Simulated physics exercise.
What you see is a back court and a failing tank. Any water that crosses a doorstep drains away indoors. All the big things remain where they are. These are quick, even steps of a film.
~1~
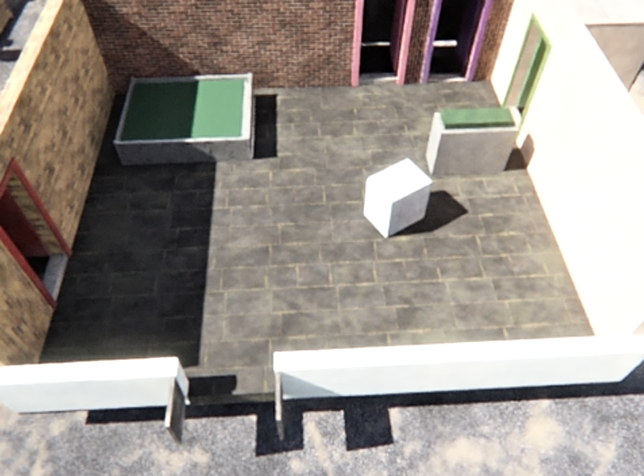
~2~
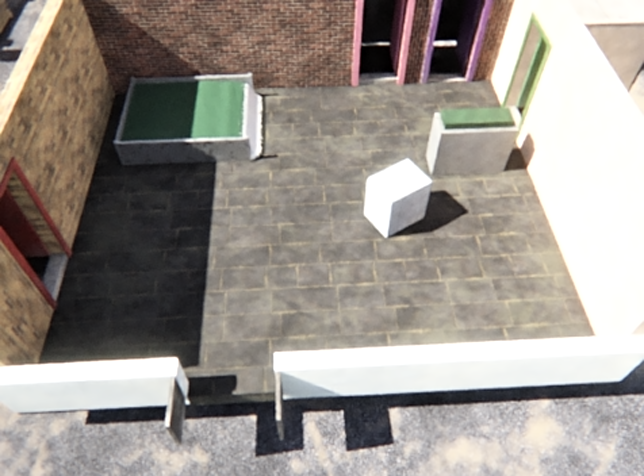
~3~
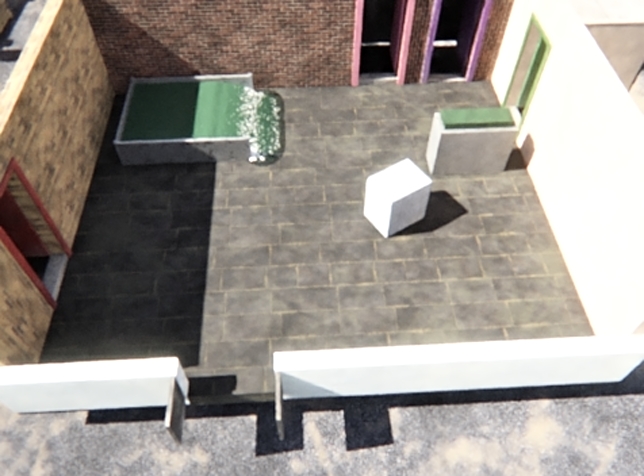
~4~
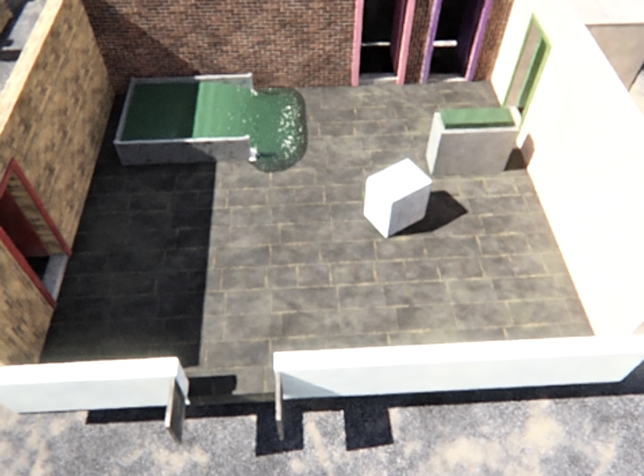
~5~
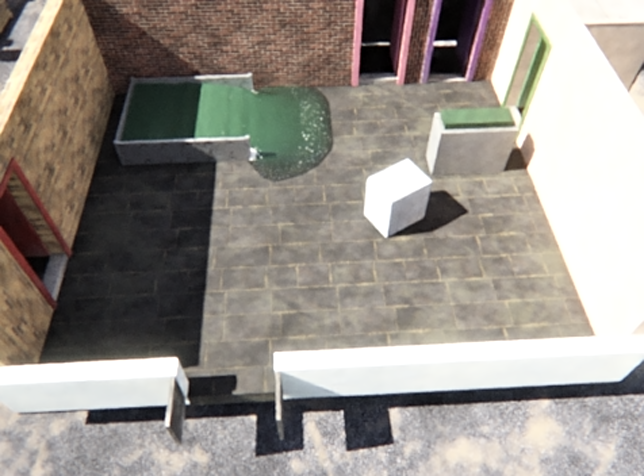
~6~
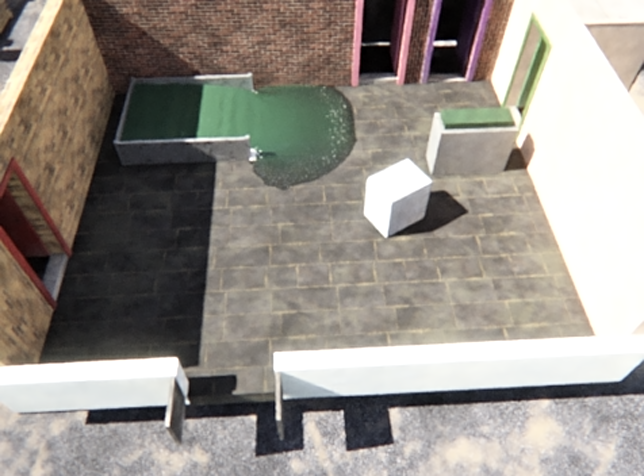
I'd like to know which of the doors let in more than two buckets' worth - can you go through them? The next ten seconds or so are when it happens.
The red door stays inside what's allowed there, the pink door stays inside what's allowed there, the green door goes beyond what's allowed there, the purple door goes beyond what's allowed there.
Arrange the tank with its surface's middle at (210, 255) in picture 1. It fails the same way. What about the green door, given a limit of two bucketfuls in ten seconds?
The green door falls short.
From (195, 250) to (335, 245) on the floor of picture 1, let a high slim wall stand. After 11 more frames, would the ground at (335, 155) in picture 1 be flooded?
I'd say it ends up swamped.
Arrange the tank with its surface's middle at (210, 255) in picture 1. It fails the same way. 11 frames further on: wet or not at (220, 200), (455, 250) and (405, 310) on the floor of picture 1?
Going through the three spots in turn: Stays untouched, gets wet, gets wet.
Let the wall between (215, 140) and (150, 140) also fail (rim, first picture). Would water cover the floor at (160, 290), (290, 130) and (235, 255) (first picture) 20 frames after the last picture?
Log: Point 1 inundated; point 2 unreached; point 3 inundated.
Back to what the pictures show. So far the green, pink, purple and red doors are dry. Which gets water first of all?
I'd say it's the pink-painted one.
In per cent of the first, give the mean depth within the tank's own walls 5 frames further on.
Estimate: Around 64 %.
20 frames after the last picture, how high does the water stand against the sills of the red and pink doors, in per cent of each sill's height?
I'd put the first at close to 0 per cent and the second at close to 70 per cent.
A moment on, water covers 20 % of the floor; the red door not reached, the pink door wet at the sill, nothing in, the green door not reached, the purple door not reached.
Next, water covers 30 % of the floor; the red door not reached, the pink door wet at the sill, nothing in, the green door wet at the sill, nothing in, the purple door wet at the sill, nothing in.
Then, water covers 40 % of the floor; the red door not reached, the pink door wet at the sill, nothing in, the green door over two buckets in, the purple door under two buckets in.
Later, water covers 50 % of the floor; the red door not reached, the pink door wet at the sill, nothing in, the green door far over two buckets in, the purple door over two buckets in.
In the end, water covers 75 % of the floor; the red door not reached, the pink door wet at the sill, nothing in, the green door far over two buckets in, the purple door far over two buckets in.
